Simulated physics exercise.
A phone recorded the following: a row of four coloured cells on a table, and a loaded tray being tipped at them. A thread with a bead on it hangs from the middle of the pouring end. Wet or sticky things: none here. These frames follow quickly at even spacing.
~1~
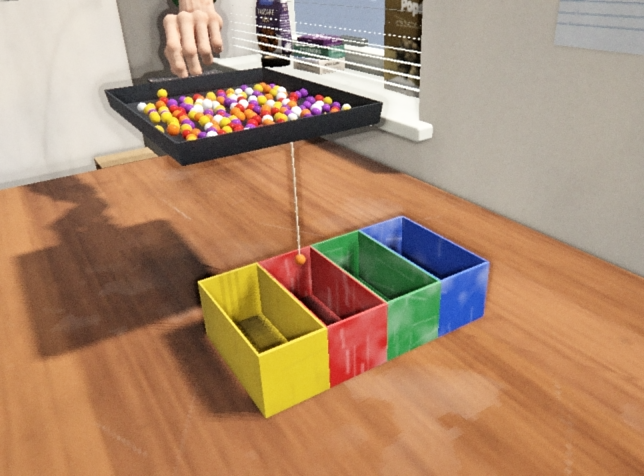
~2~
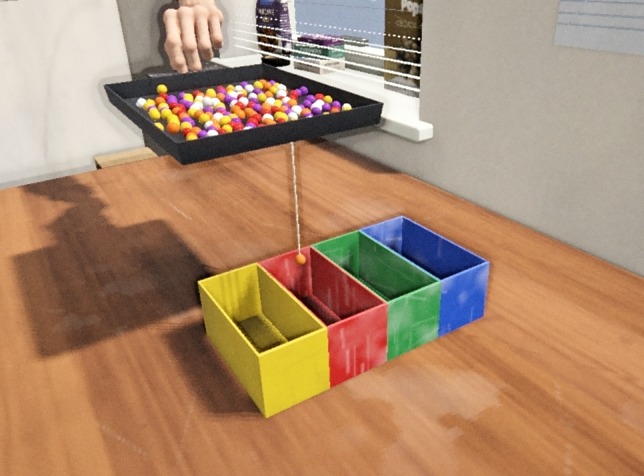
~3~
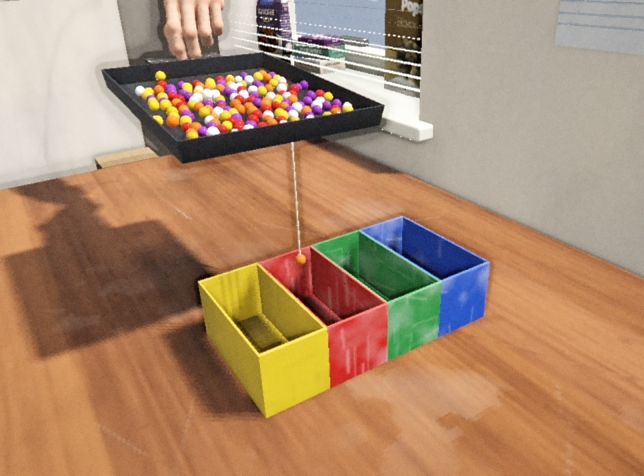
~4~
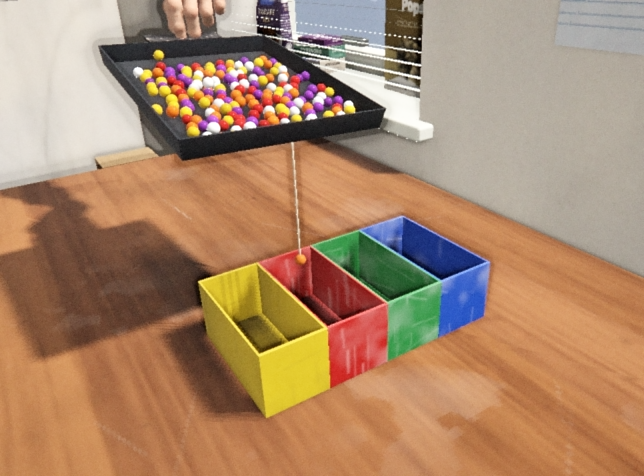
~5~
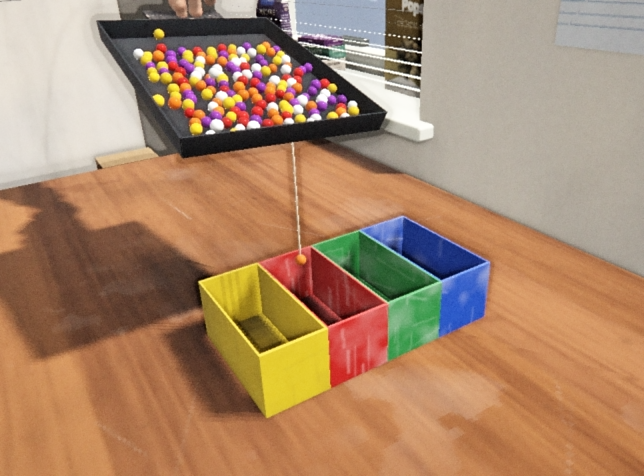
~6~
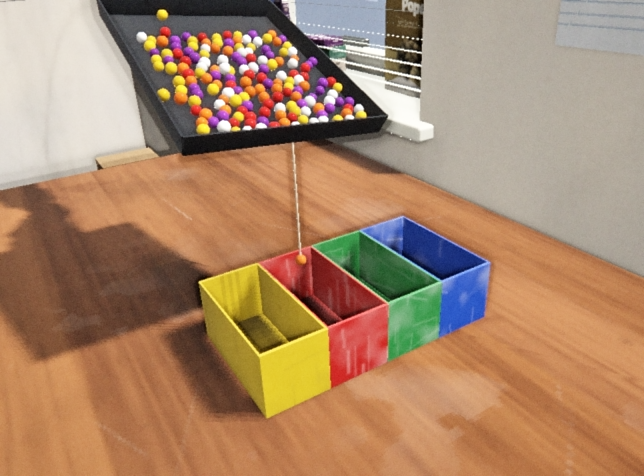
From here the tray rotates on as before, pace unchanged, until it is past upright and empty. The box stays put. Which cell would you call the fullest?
I would call the green cell the fullest.
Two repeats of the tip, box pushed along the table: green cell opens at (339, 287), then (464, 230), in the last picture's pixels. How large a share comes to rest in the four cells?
Roughly 90 %, then roughly 70 %.
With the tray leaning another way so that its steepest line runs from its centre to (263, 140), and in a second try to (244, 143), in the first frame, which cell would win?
So the first one goes to the yellow cell and the second to that yellow cell.
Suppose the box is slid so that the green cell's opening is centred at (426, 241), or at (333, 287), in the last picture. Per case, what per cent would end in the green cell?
I'd say about 10 percent, followed by about 30 percent.
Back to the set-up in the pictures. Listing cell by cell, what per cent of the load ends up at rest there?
The yellow cell gets about 0, the red cell about 20, the green cell about 50 and the blue cell about 20.
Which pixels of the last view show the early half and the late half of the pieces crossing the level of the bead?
It goes through near (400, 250) first, then near (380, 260).
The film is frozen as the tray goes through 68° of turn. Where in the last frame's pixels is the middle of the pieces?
I'd mark the middle close to (315, 102).
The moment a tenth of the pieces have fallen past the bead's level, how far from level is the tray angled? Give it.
The angle is roughly 90° at that point.
Soon after the last picture, tray tipped steeply; nearly all on the tray; a stray few falling or outside the box.
A little later, tray tipped past a quarter turn; a small part on the tray; about a quarter in the green cell; a small part in the red cell; a small part in the blue cell; a stray few in the yellow cell; about a quarter falling or outside the box.
Later still, tray tipped past a quarter turn; about half in the green cell; about a quarter in the red cell; about a quarter in the blue cell; a stray few in the yellow cell; a small part falling or outside the box.
By the end, tray tipped past a quarter turn; about half in the green cell; about a quarter in the red cell; about a quarter in the blue cell; a stray few in the yellow cell; a small part outside the box.
